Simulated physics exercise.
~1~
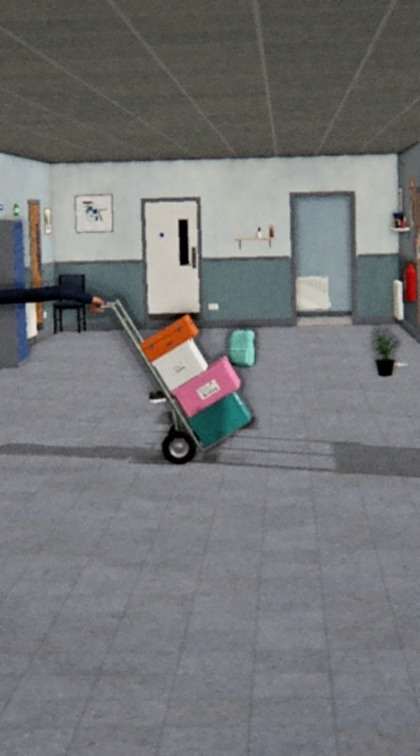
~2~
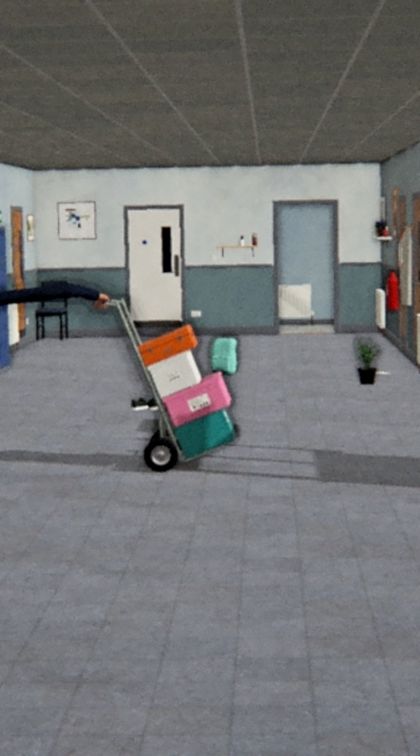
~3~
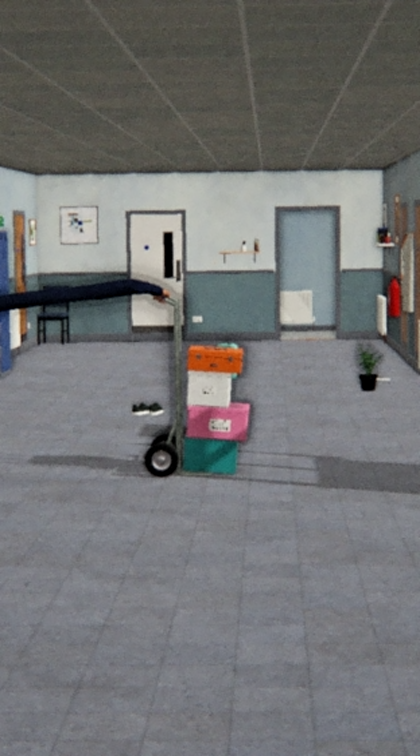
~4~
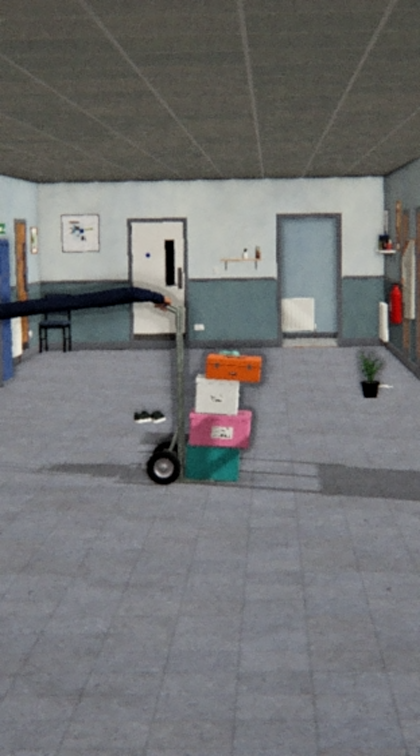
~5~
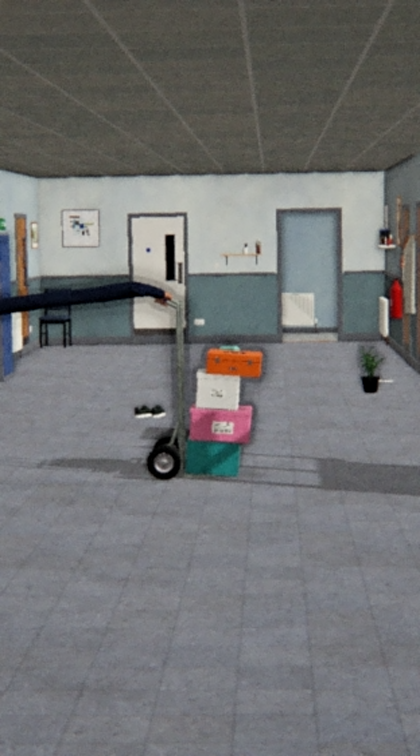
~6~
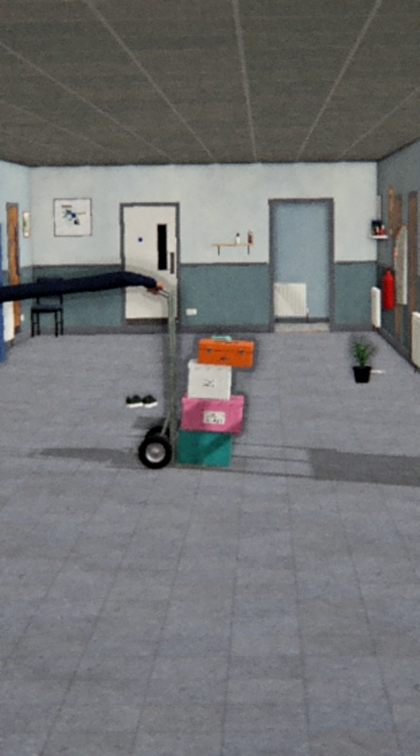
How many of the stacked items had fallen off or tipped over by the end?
None of them had. All four were still stacked upright, though the orange toolbox on top had shifted to the right.
